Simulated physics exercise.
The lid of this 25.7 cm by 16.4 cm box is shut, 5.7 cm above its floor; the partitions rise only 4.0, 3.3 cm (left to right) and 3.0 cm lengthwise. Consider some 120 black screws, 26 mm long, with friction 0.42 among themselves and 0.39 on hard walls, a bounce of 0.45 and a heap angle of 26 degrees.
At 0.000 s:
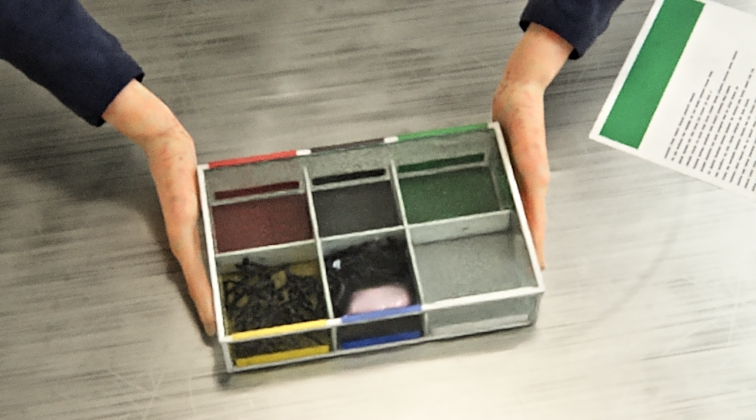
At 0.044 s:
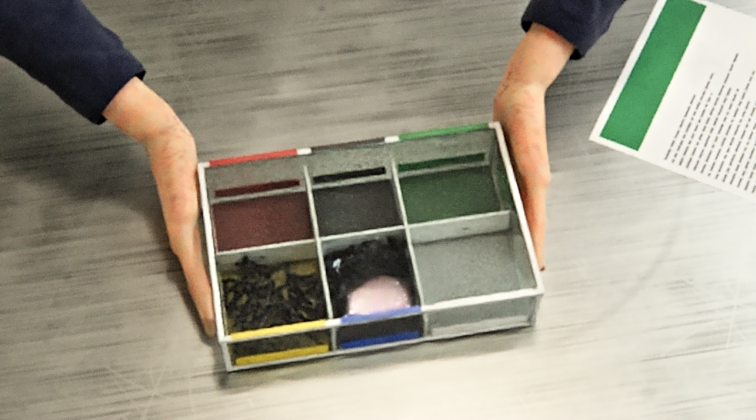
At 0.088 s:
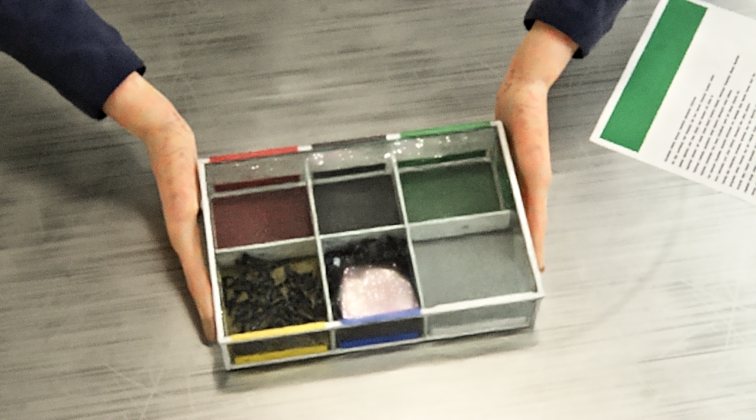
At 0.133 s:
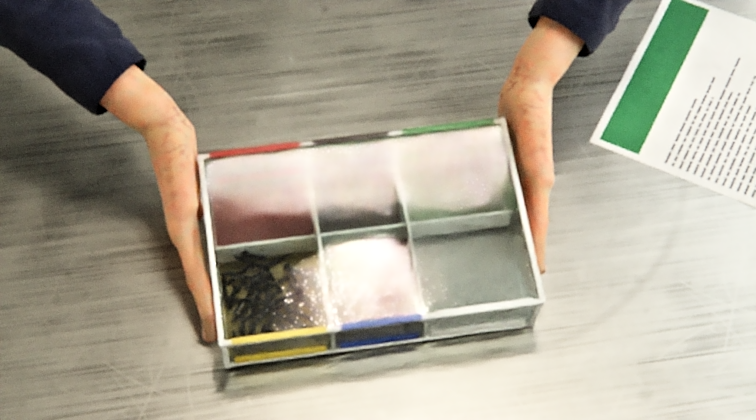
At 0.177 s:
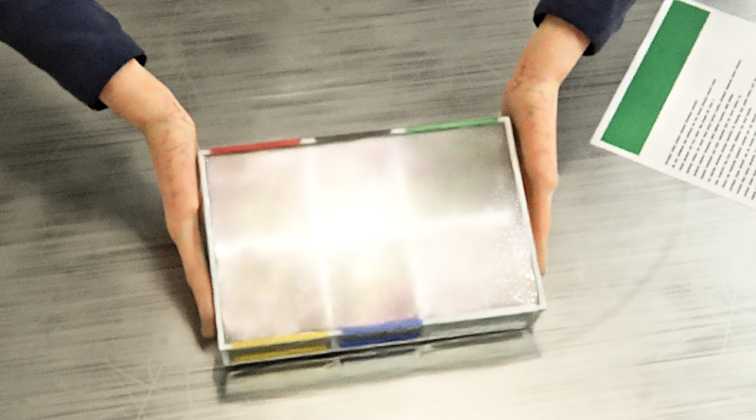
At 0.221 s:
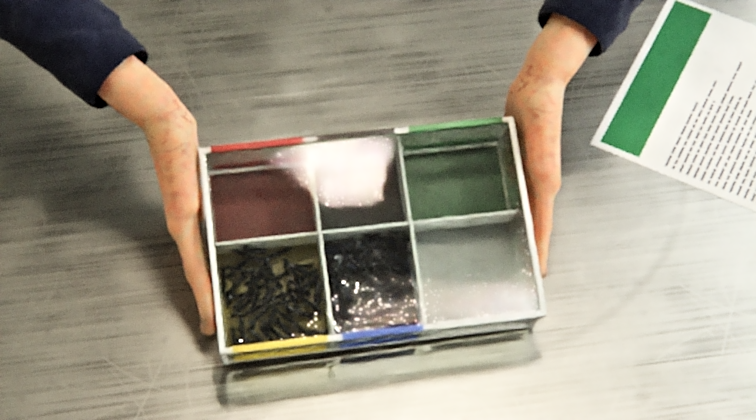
The clip opens on two hands holding a clear-lidded, six-compartment box, with small dark pieces in the yellow- and blue-marked sections. The hands tilt it slightly toward its right front corner as glare spreads until it whitens the lid, then shrinks toward the back, revealing the pieces still in those two sections.
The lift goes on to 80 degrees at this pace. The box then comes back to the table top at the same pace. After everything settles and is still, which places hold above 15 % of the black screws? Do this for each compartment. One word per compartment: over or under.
Red compartment under, blue compartment over, green compartment under, yellow compartment over, white compartment under, black compartment under.
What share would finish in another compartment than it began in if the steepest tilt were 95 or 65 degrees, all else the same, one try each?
5 and 0 %.
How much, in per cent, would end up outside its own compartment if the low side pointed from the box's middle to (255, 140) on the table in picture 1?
My guess is roughly 40 percent.
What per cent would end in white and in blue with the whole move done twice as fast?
Per cent held - white: 5, blue: 55.
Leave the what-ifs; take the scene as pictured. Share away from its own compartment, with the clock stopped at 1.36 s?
Roughly 0 %.
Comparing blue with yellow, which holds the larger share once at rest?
That would be the blue compartment.
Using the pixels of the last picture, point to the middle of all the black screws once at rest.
Once everything settles, the centre is around (351, 319).
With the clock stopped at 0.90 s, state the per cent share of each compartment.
Shares - red: 0, blue: 60, green: 0, yellow: 40, white: 0, black: 0.
After 0.90 s, tilt 80 degrees; blue 60 %, yellow 40 %.
After 1.36 s, tilt 34 degrees; blue 60 %, yellow 40 %.
Then, at 1.89 s, tilt 0 degrees; blue 60 %, yellow 40 %.
At rest (2.7 s), red 0 %, blue 60 %, green 0 %, yellow 40 %, white 0 %, black 0 %.
